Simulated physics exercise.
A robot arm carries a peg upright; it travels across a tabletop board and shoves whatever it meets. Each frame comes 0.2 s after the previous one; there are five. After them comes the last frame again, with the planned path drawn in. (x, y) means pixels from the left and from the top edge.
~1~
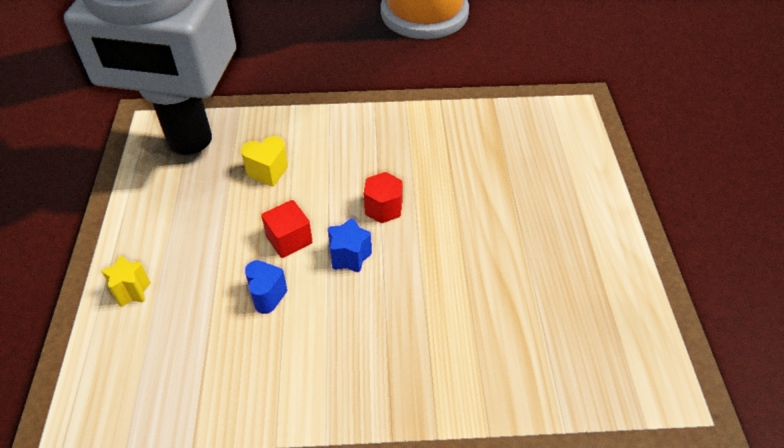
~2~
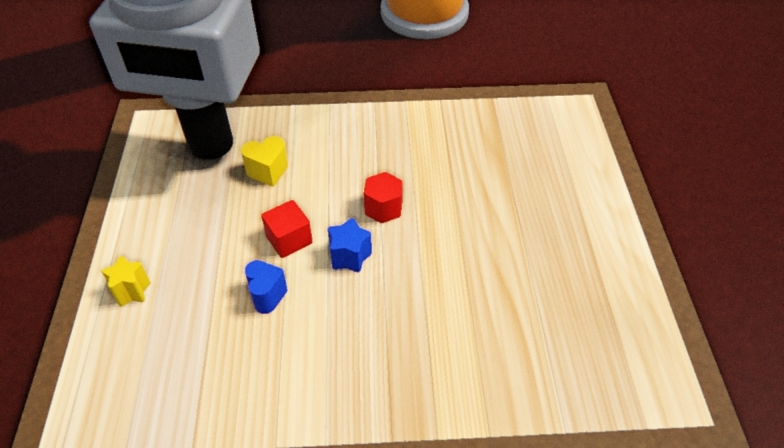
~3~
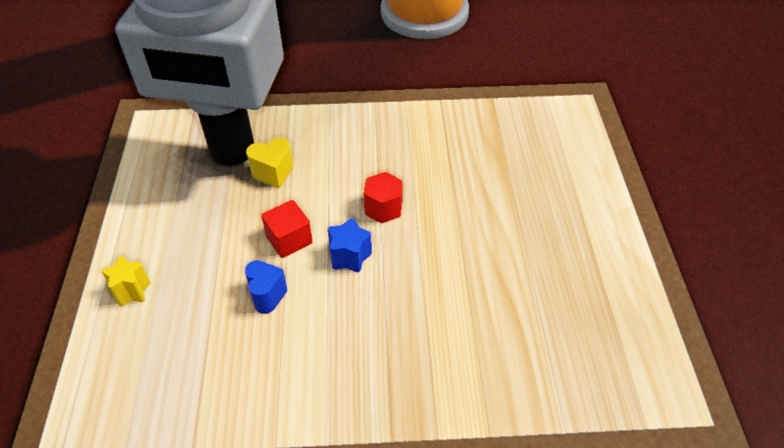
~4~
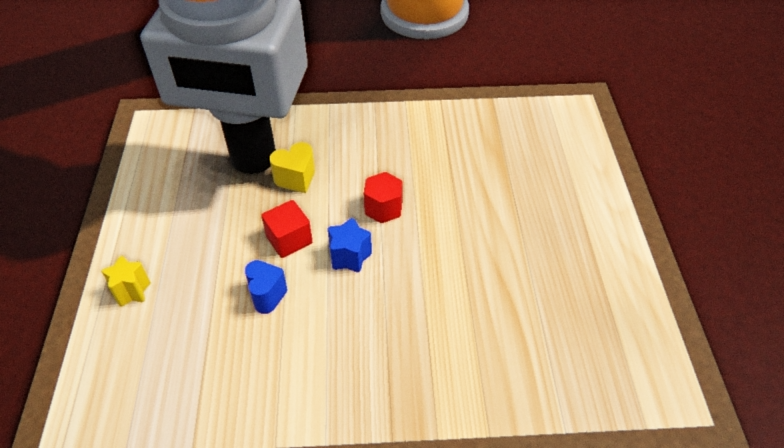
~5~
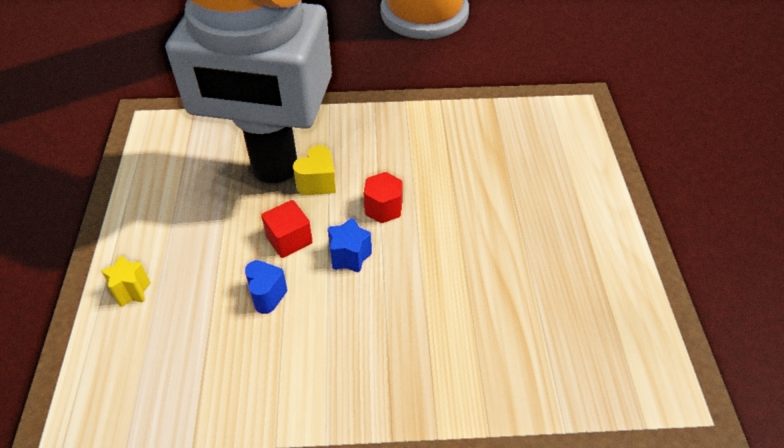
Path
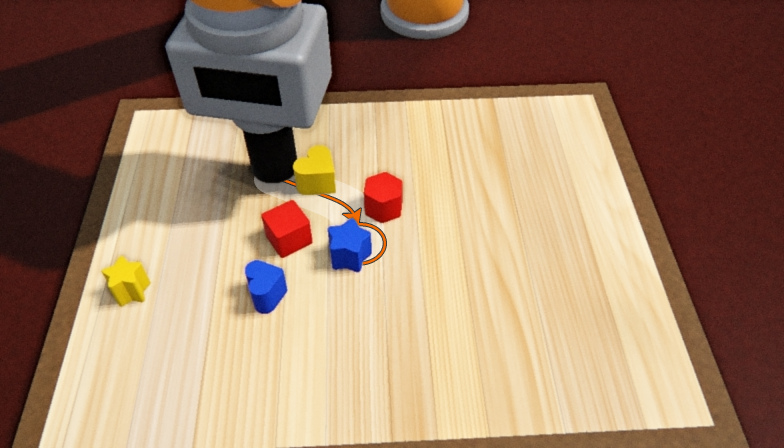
The clip opens on a light wooden board holding yellow, red and blue blocks, with a gray robotic arm's black peg left of a yellow heart. The peg moves right, meets the heart and pushes it a short way right and slightly down, while the other blocks stay still.
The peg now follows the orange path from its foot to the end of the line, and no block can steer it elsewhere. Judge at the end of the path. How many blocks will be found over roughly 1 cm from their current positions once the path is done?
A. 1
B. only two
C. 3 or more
C.
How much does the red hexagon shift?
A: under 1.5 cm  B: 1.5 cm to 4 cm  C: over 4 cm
Answer: B.
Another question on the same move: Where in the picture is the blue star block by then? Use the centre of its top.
The centre of its top will be at (344, 257).
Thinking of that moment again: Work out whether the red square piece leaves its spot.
It gets no push and keeps its place.
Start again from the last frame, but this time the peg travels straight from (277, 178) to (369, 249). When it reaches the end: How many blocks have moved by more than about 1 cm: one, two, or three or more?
The count will be 2.
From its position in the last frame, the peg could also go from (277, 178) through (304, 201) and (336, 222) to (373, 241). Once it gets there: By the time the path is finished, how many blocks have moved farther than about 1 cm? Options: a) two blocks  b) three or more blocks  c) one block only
Correct choice: A.
Drawn move, from (277, 178) over (314, 192) and (350, 210) to (360, 243).
What follows on the original path. One third of the way, peg (313, 182); yellow heart (351, 170), turned 40° anticlockwise.
Two thirds of the way, peg (350, 199); yellow heart (380, 170), turned 75° anticlockwise; red hexagon (409, 191), turned 40° clockwise.
At the end, peg (359, 233); red square piece still; yellow heart (380, 170), turned 75° anticlockwise; blue star block (344, 257), turned 35° clockwise; red hexagon (410, 191), turned 45° clockwise.
